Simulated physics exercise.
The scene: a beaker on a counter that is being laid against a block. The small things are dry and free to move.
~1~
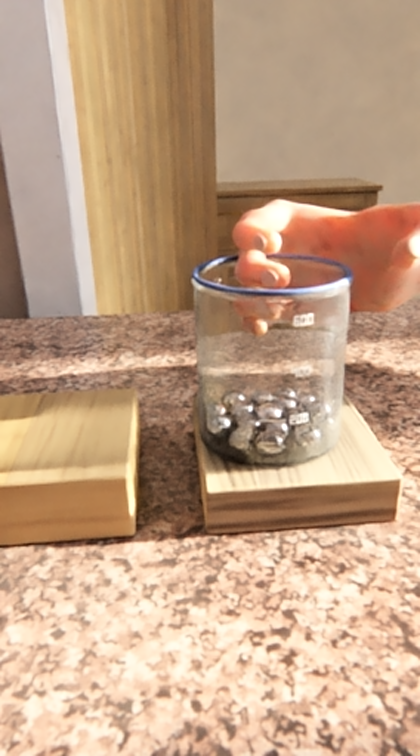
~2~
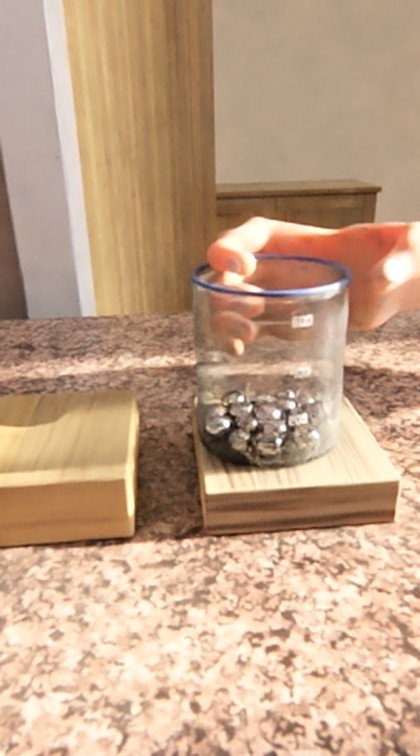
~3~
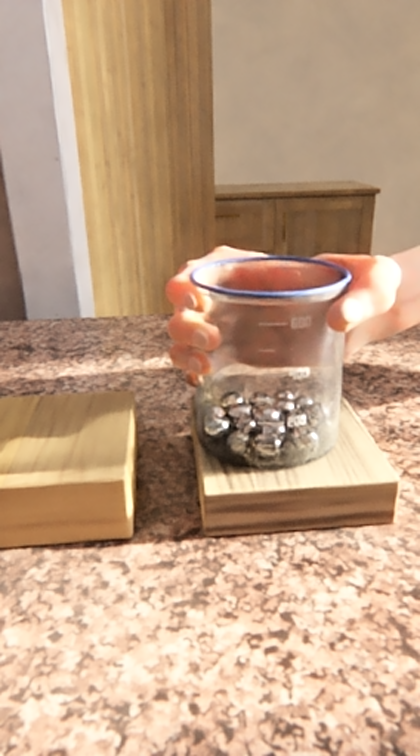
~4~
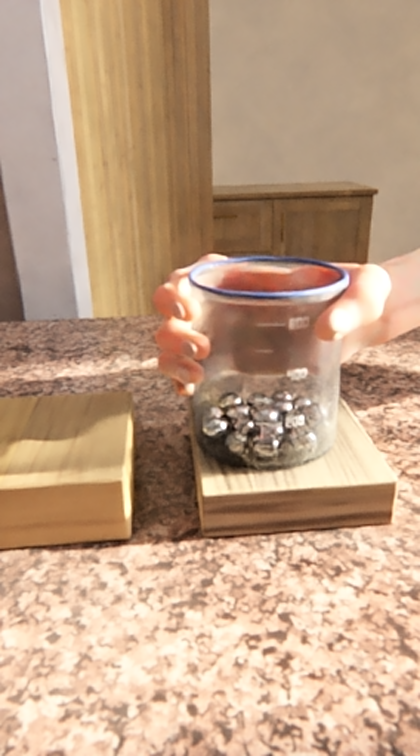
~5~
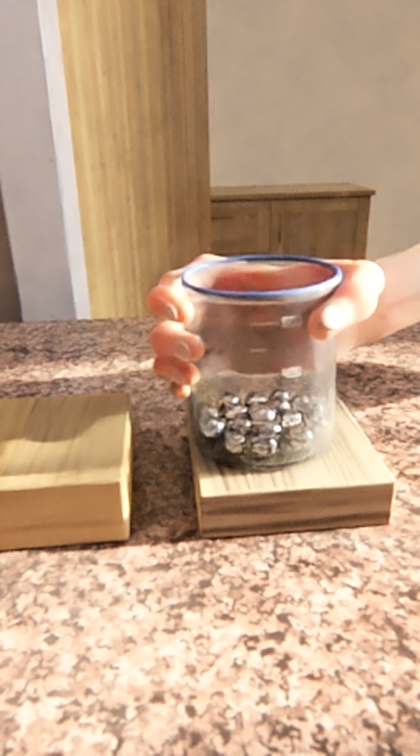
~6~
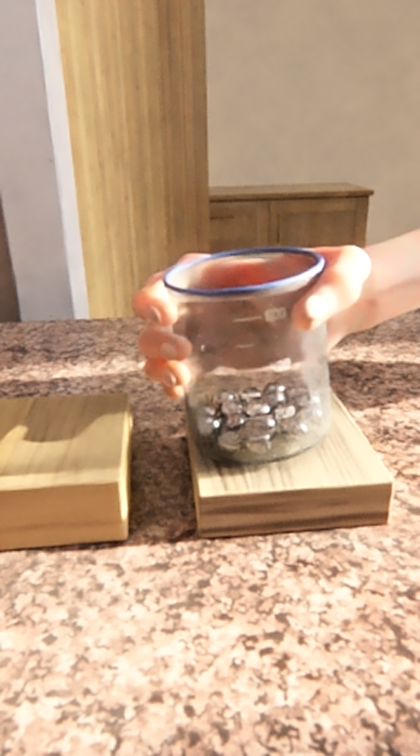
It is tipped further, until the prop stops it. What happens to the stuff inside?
The filling keeps within the rim.
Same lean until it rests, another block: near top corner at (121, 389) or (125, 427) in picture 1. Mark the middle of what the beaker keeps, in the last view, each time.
First near (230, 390), then near (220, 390).
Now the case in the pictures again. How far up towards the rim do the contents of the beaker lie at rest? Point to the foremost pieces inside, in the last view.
Around (188, 361).
Then, 0.49 s past the last view, the beaker leans 31°; everything is still inside.
Then, 1.02 s past the last view, the beaker leans 58°; everything is still inside.
Then, 1.65 s past the last view, the beaker rests on the block at 74°; everything is still inside.
Finally, the beaker rests on the block at 74°; everything is still inside.
